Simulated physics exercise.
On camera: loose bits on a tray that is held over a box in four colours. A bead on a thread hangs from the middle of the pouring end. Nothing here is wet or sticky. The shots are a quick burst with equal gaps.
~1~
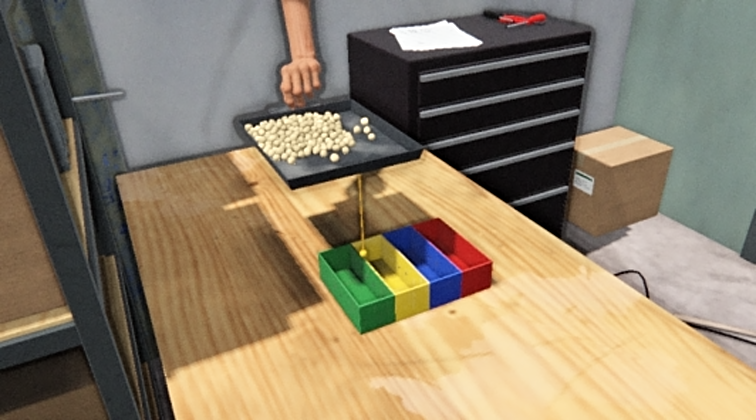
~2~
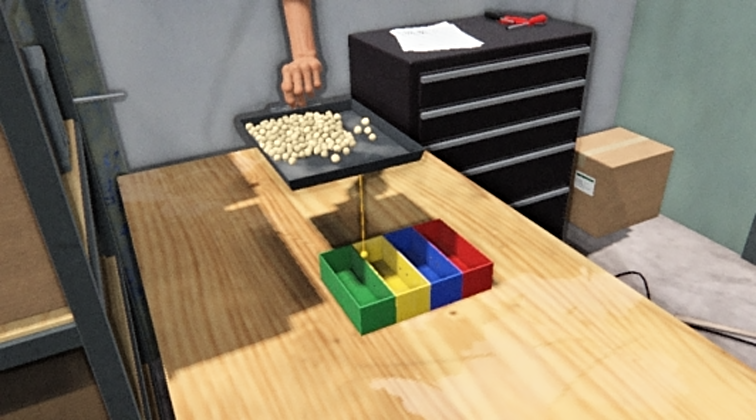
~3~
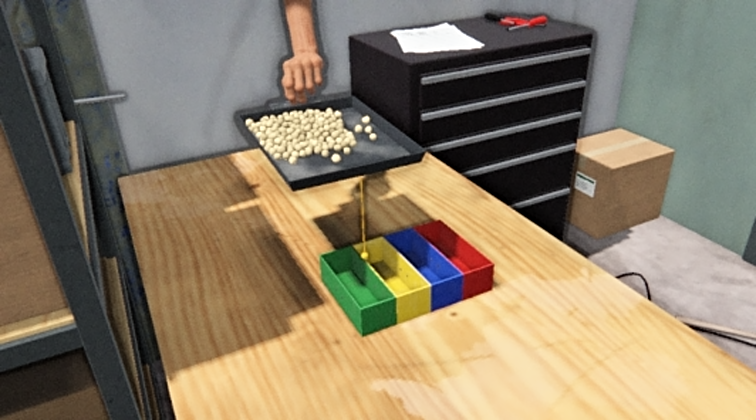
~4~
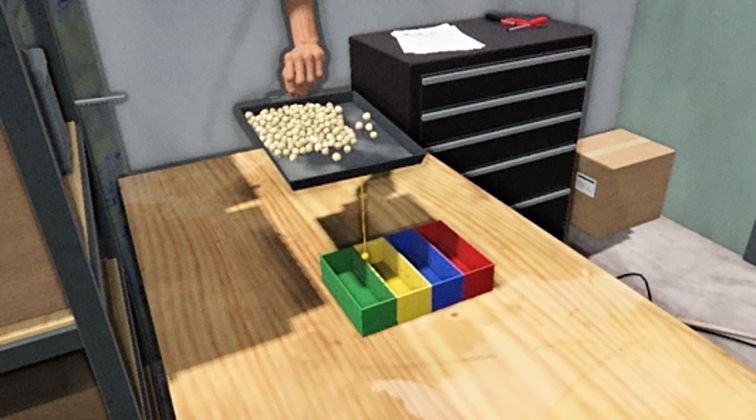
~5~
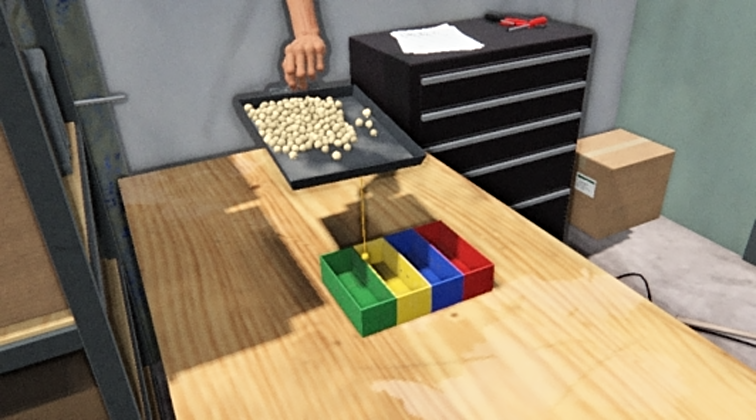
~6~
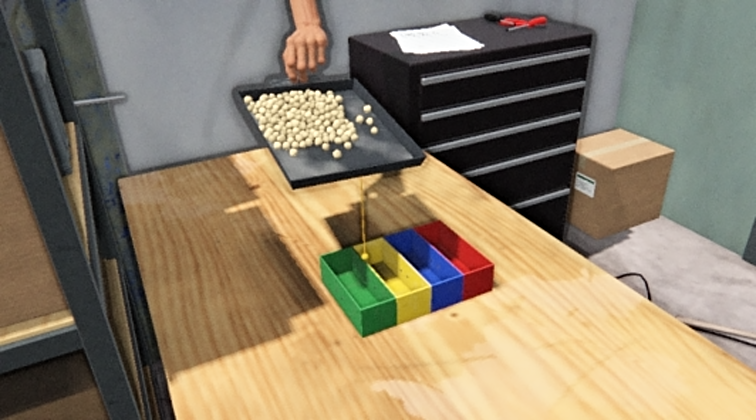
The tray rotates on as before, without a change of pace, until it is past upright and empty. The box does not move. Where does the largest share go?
The blue cell gets the most.
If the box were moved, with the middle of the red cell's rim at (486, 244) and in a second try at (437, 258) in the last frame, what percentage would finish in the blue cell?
In turn 20 and 30 in a hundred.
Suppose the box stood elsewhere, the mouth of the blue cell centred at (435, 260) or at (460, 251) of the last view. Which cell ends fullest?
The first try: The blue cell. The second: Yellow.
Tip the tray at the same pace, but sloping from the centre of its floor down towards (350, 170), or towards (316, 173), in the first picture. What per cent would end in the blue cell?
Near 10 % and 0 %.
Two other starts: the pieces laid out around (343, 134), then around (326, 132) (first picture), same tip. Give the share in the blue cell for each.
Near 30 % and 40 %.
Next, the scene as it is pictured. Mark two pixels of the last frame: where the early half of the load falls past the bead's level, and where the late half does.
At about (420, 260), then at (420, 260).
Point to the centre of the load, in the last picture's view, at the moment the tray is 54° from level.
Close to (369, 149).
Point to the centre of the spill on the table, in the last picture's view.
Near (425, 351).
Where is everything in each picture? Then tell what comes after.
In the first picture, corners of the pouring end (290, 177) and (419, 147), level; middle of the load (301, 131), macadamia nuts; bead on its thread (364, 253); green cell (378, 312); yellow cell (412, 300); blue cell (445, 288); red cell (477, 277).
In the second picture, corners of the pouring end (291, 178) and (420, 148), level; middle of the load (302, 131).
In the third picture, corners of the pouring end (292, 179) and (421, 150), tipped barely, lowest at the right corner; middle of the load (303, 129).
In the fourth picture, corners of the pouring end (293, 179) and (422, 152), tipped a little, lowest at the right corner; middle of the load (303, 124).
In the fifth picture, corners of the pouring end (293, 179) and (422, 153), tipped a little, lowest at the right corner; middle of the load (303, 119).
In the sixth picture, corners of the pouring end (293, 178) and (422, 155), tipped a little, lowest at the right corner; middle of the load (303, 114); green cell (379, 315); yellow cell (414, 303); blue cell (447, 291); red cell (478, 280).
Just after the last frame, tray tipped steeply; almost all on the tray; just a few in the yellow cell; just a few in the red cell; just a few in the green cell; just a few in the blue cell; just a few falling or outside the box.
A moment on, tray tipped right over; roughly half on the tray; about a tenth in the blue cell; about a tenth in the red cell; about a tenth in the yellow cell; just a few in the green cell; roughly a third falling or outside the box.
Further on, tray tipped past a quarter turn; roughly a third in the blue cell; roughly a quarter in the yellow cell; about a tenth in the red cell; about a tenth in the green cell; about a tenth falling or outside the box.
When it is over, tray tipped past a quarter turn; roughly a third in the blue cell; roughly a quarter in the yellow cell; about a tenth in the red cell; about a tenth in the green cell; about a tenth outside the box.
